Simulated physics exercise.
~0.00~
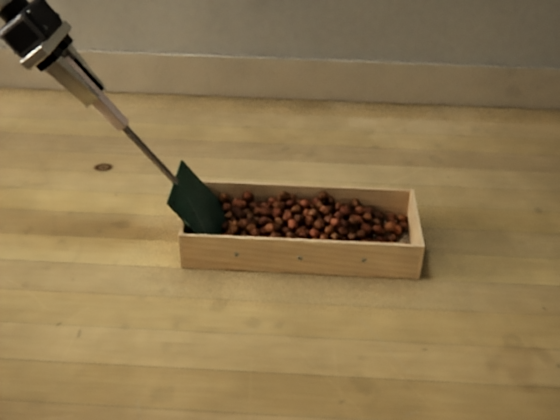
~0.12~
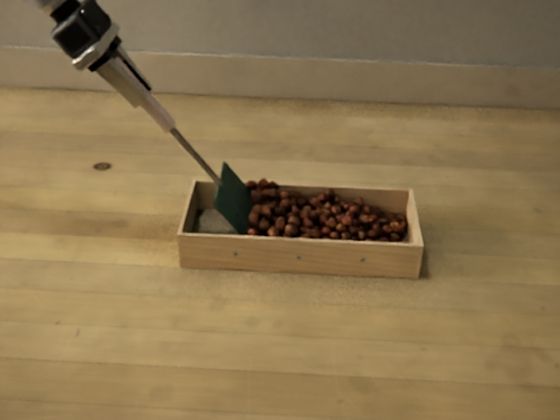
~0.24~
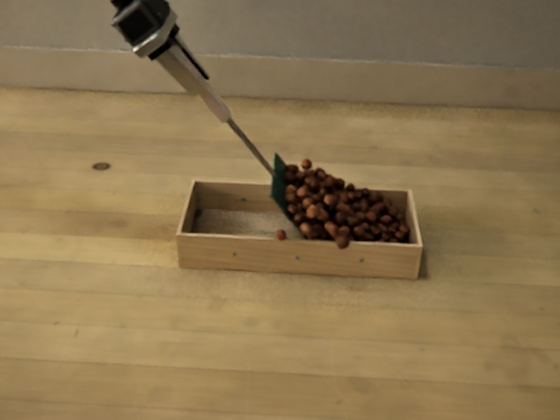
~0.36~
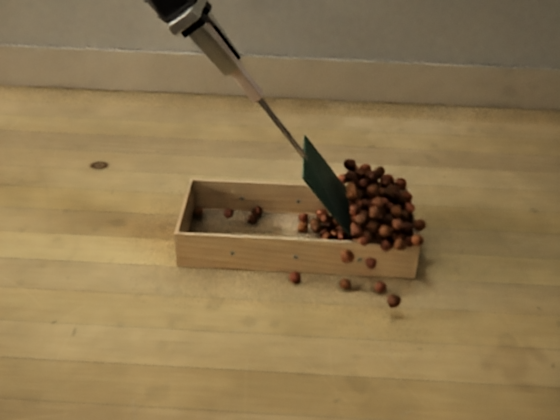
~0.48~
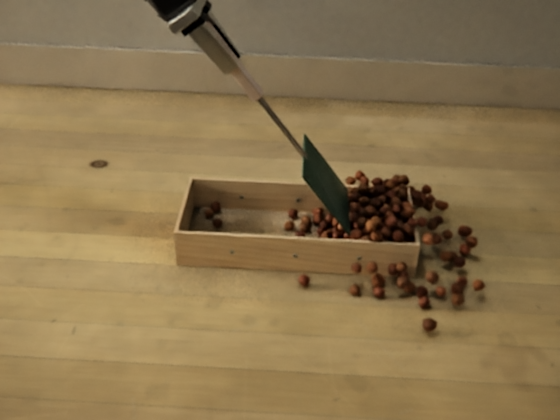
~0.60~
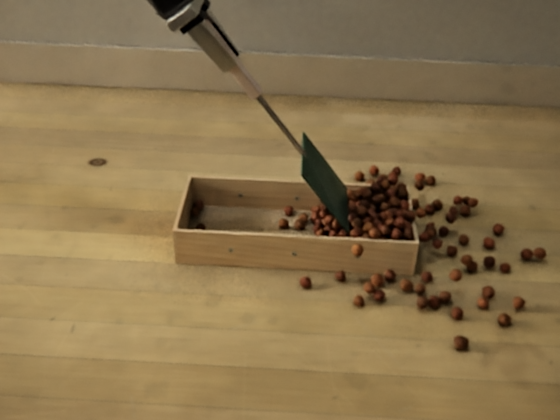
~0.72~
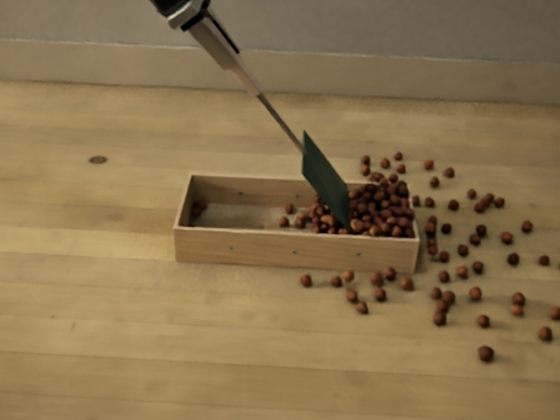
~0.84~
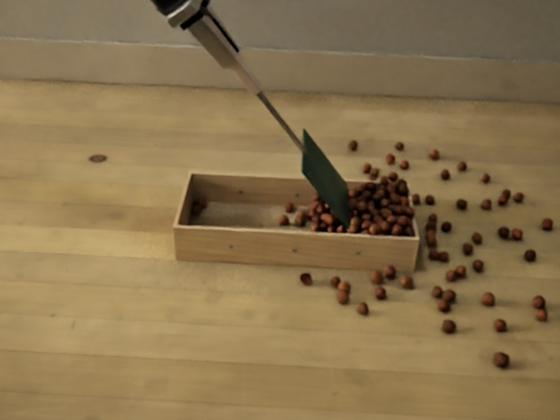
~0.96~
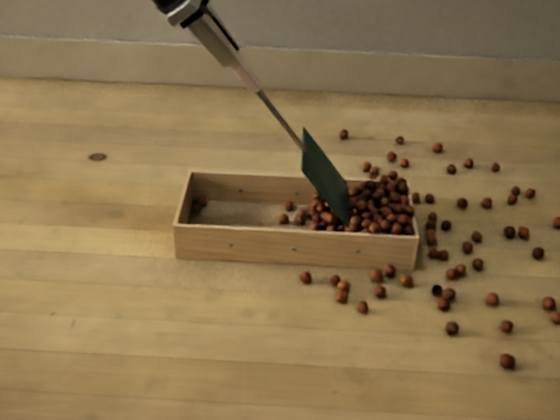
A pale wooden tabletop with a grey wall behind it is seen from slightly above by a gently swaying camera. A narrow open wooden trough full of reddish-brown hazelnuts sits near the middle, and a robot arm reaches in from the upper left with a dark green spatula at its left end. The blade sweeps right, heaping the nuts ahead of it and baring the trough floor. It stops toward the right end as nuts spill over the rim and roll outward. Finally, many lie scattered on the table, mostly to the right, while a pile remains against the still blade.
